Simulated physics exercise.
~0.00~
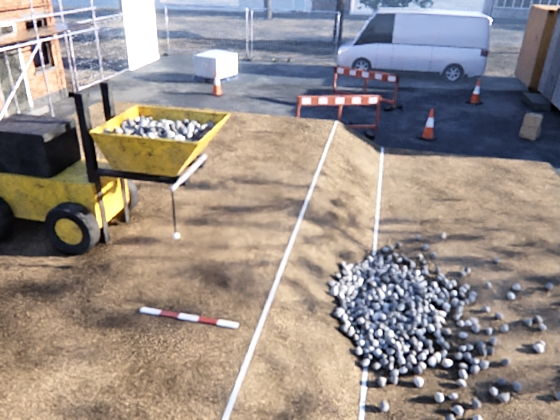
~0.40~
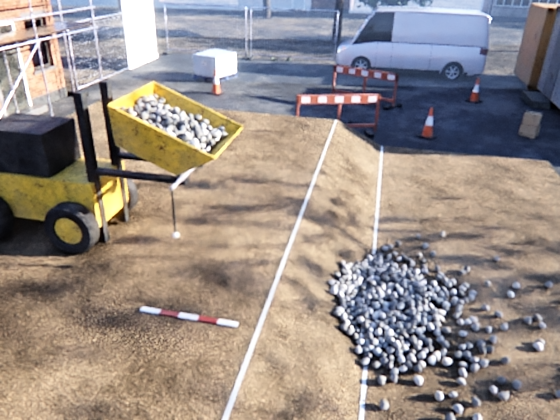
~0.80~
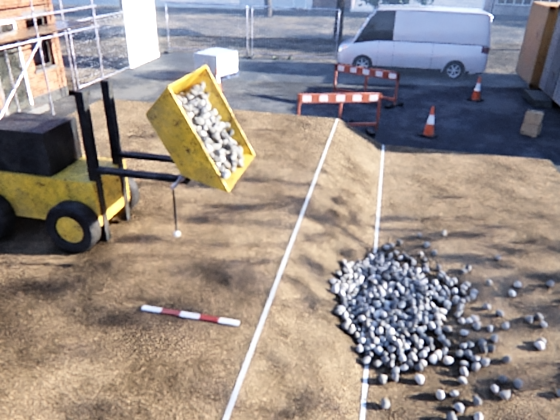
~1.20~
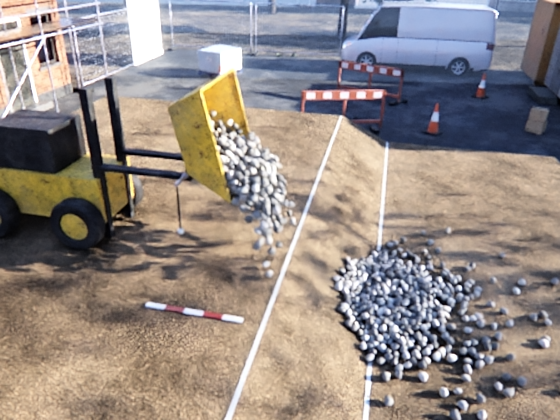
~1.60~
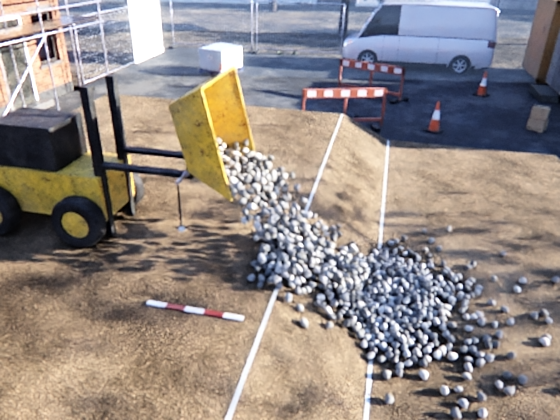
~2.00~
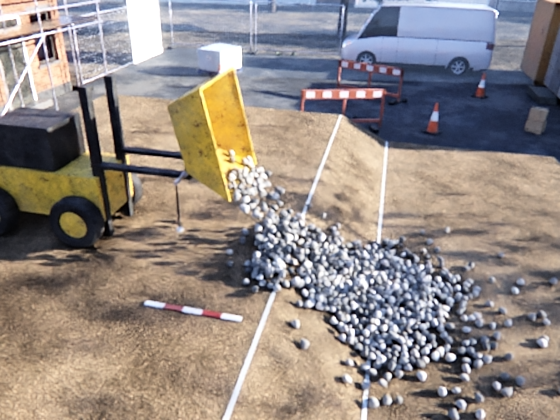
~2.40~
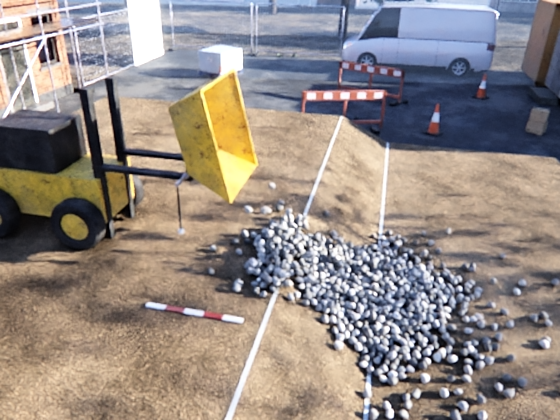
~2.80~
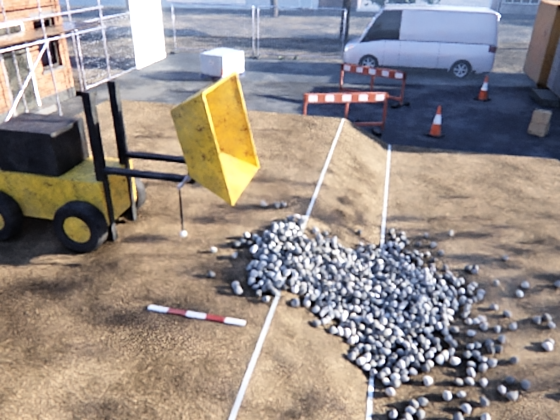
A yellow forklift skip tips right and empties grey stones down to the earlier pile.
